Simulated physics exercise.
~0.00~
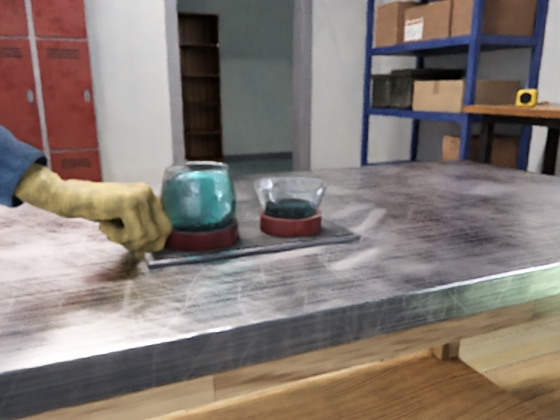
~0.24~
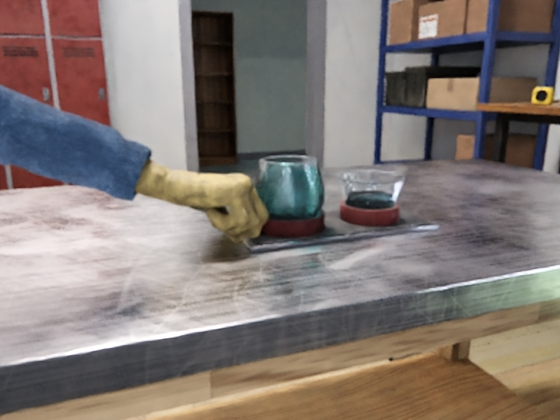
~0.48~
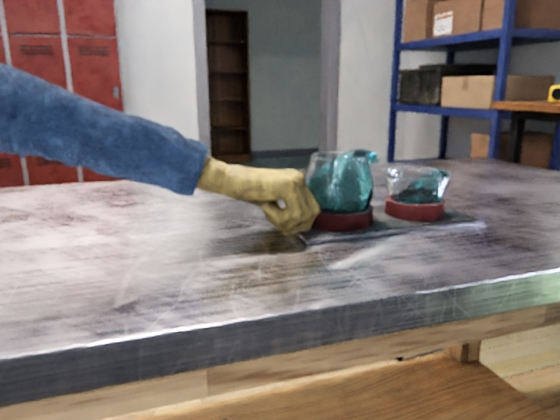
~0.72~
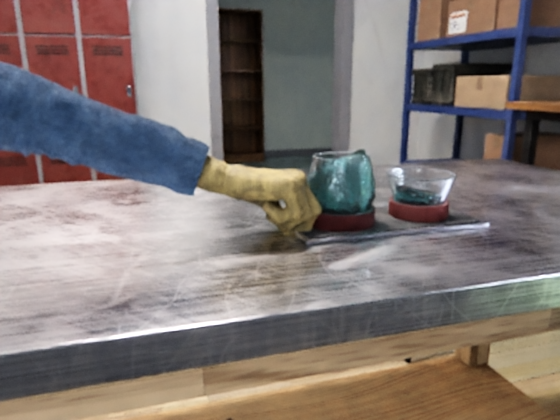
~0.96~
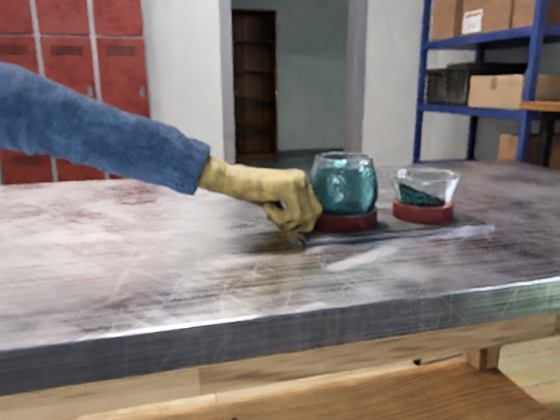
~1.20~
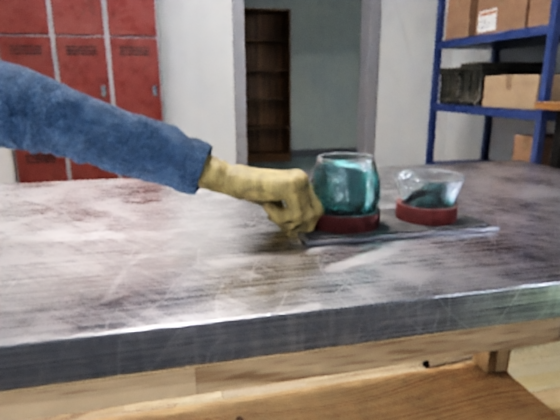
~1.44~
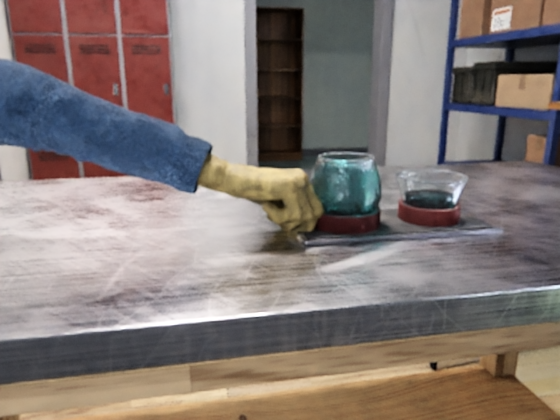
A gloved hand slid a tray holding a stemless wine glass and a smaller cup of teal liquid to the right across a worn table, then stopped abruptly, making the liquid slosh before it settled with both still upright in their red holders.
